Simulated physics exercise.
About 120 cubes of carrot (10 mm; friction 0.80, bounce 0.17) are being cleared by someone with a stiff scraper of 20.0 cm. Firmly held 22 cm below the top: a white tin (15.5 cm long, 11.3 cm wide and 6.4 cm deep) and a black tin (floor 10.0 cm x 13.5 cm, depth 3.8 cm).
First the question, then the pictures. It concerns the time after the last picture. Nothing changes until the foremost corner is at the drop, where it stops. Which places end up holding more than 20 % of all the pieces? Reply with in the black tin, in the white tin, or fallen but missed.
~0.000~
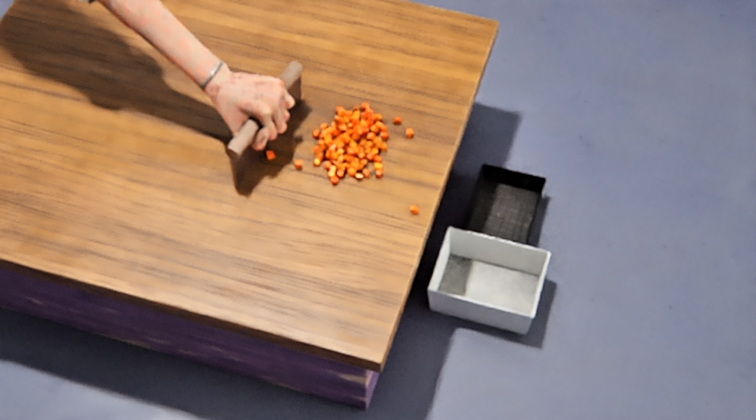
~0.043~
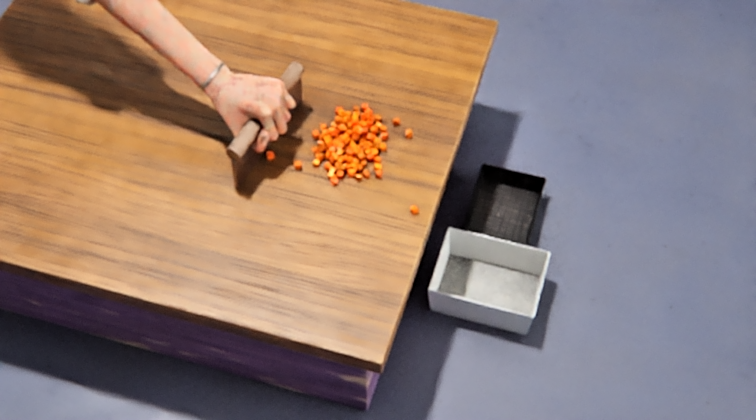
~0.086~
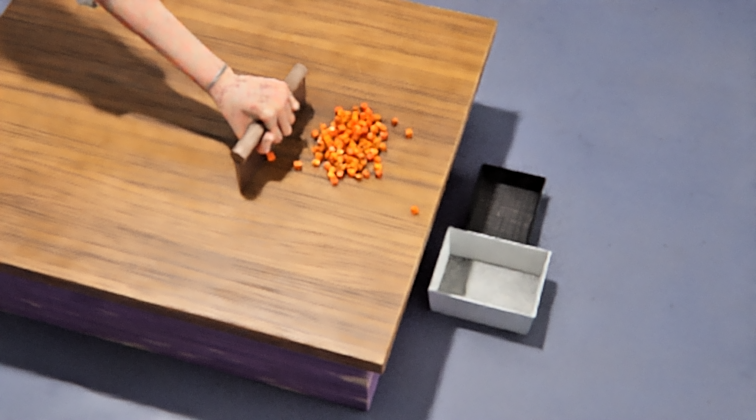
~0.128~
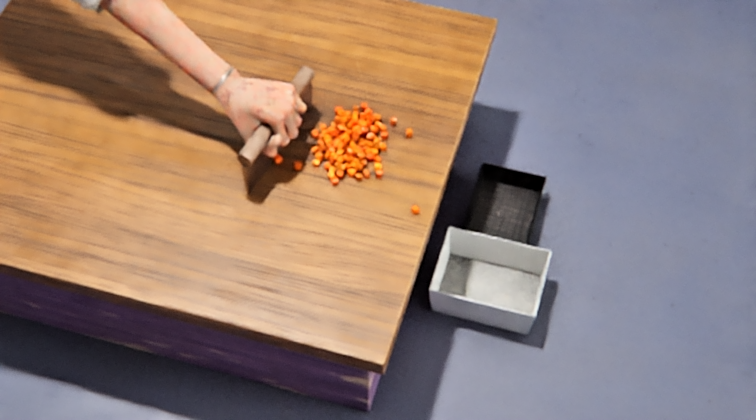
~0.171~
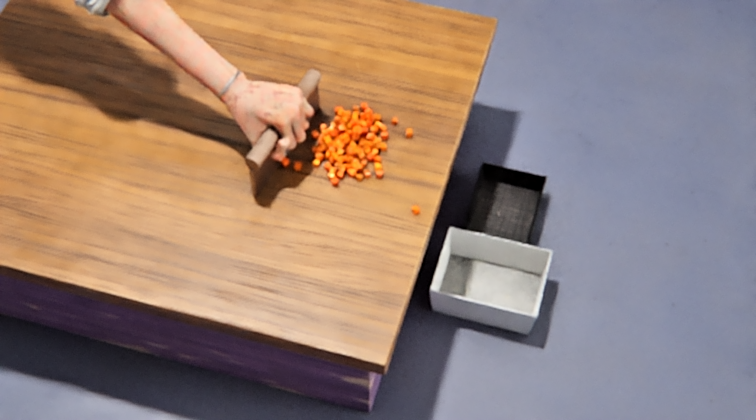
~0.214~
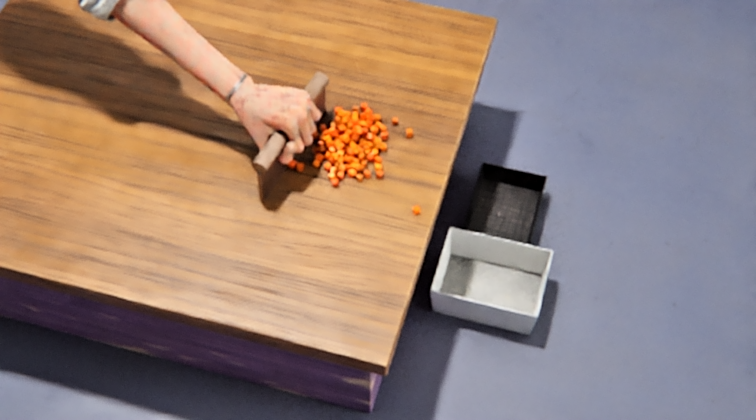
Black tin: No; white tin: Yes; fallen but missed: No.
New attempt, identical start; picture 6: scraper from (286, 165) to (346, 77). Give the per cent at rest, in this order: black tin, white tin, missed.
Black tin 45 percent, white tin 15 percent, missed 5 percent.
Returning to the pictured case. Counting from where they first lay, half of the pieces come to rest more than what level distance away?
It works out at some 22 centimetres.
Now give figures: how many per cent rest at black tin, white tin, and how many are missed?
The black tin catches 5 %, the white tin 55 %, and 5 % is missed.
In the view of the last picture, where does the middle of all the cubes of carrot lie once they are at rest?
About (465, 277).
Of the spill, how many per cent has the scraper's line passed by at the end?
The share comes to roughly 20 per cent.
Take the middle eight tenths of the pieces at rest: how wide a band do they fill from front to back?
I'd guess near 18 cm, give or take.
After 0.56 s, scraper 15 cm from its start, spill 15 cm wide; still on top 100 %.
After 0.91 s, scraper 25 cm from its start, spill 18 cm wide; off the edge, not caught 15 %, still on top 85 %.
Then, at 1.21 s, scraper 26 cm from its start, spill 19 cm wide; white tin 55 %, black tin 5 %, off the edge, not caught 5 %, still on top 35 %.
At rest (2.3 s), white tin 55 %, black tin 5 %, fallen but missed 5 %, still on top 35 %.
